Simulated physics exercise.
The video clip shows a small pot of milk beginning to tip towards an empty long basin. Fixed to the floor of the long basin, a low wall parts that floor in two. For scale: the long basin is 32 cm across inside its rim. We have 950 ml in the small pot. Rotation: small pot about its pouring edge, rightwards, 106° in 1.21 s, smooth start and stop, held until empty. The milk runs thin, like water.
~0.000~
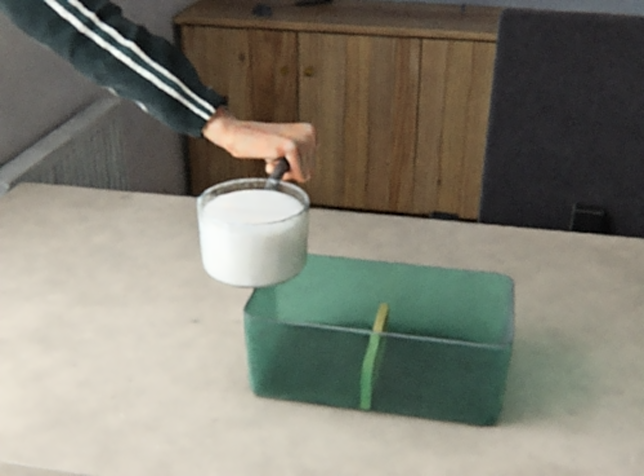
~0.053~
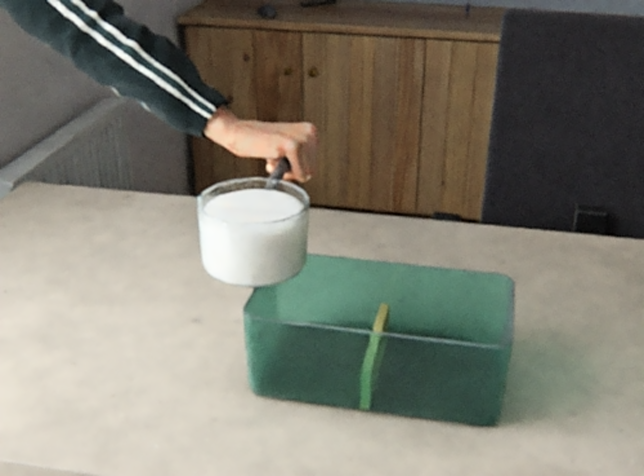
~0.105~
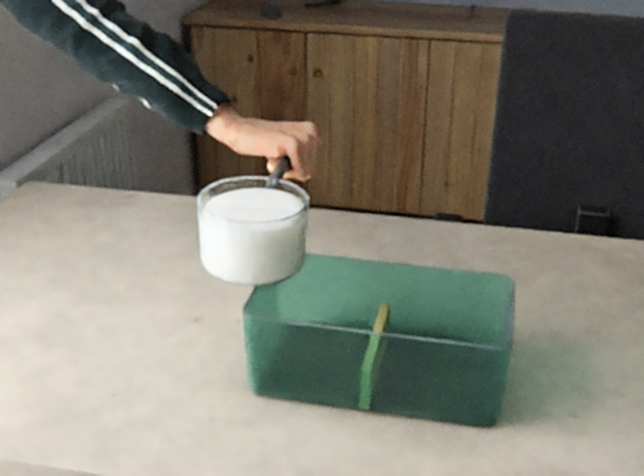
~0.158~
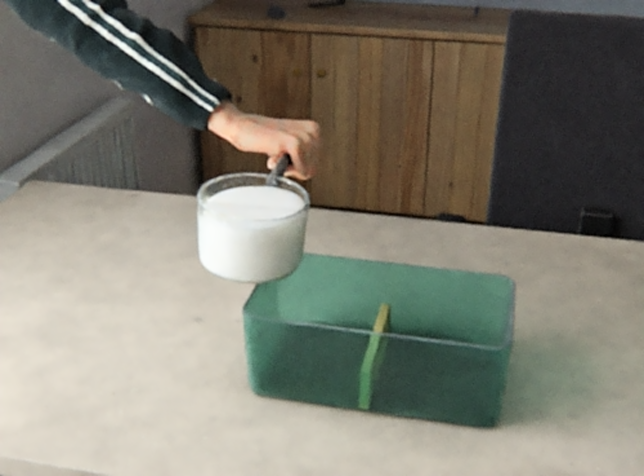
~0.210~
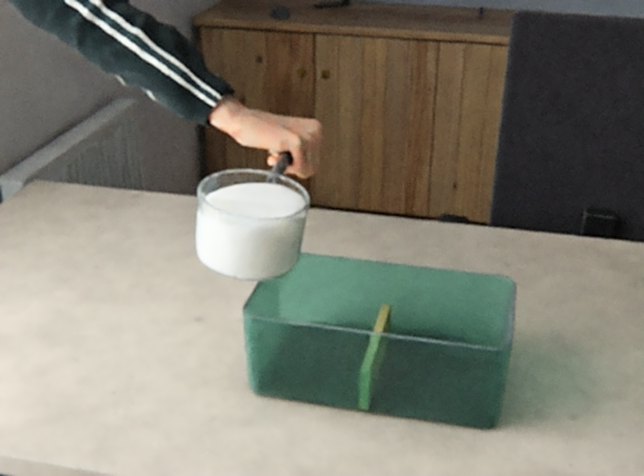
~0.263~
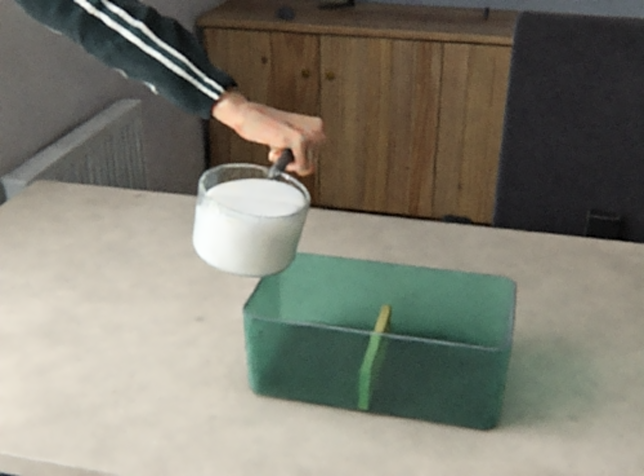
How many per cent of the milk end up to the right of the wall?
About 81 per cent.
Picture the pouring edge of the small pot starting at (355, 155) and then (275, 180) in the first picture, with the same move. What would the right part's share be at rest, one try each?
Respectively about 95 and 35 percent.
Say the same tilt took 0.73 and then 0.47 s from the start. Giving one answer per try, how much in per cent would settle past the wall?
I'd expect close to 80 per cent and then close to 70 per cent.
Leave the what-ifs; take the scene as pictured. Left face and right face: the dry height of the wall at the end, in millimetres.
About 48 mm on the left, about 24 mm on the right.
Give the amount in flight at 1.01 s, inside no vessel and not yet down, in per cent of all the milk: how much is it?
Around 20 percent of the liquid.
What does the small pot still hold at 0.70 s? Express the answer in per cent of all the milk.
Roughly 68 %.
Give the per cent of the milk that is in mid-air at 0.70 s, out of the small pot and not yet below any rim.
Near 24 per cent at that time.
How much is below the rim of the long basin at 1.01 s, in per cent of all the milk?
I reckon close to 66 per cent.
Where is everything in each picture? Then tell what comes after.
In the first frame, it leans 0°; its right rim is at (306, 207); the milk meets the walls at (205, 204) and (305, 214); the long basin's rim runs from (259, 283) to (513, 311); the wall's top is at (376, 337).
In the second frame, it leans 1°; its right rim is at (307, 207); the milk meets the walls at (206, 204) and (306, 213).
In the third frame, it leans 2°; its right rim is at (307, 207); the milk meets the walls at (206, 203) and (305, 211).
In the fourth frame, it leans 4°; its right rim is at (307, 207); the milk meets the walls at (206, 201) and (305, 209).
In the fifth frame, it leans 8°; its right rim is at (307, 207); the milk meets the walls at (206, 197) and (306, 207).
In the sixth frame, it leans 12°; its right rim is at (307, 207); the milk meets the walls at (205, 192) and (306, 204).
Then, 0.70 s in, the tilt is 66° and 68 per cent is still to pour, 8 is left of the wall and 0 right of it.
Then, 1.01 s in, the tilt is 99° and 15 per cent is still to pour, 10 is left of the wall and 56 right of it.
Then, 1.35 s in, the tilt is 106° and 0 per cent is still to pour, 17 is left of the wall and 80 right of it.
Then, 1.71 s in, the tilt is 106° and 0 per cent is still to pour, 18 is left of the wall and 81 right of it.
Finally, 18 per cent lies left of the wall, 81 right of it and 1 outside.
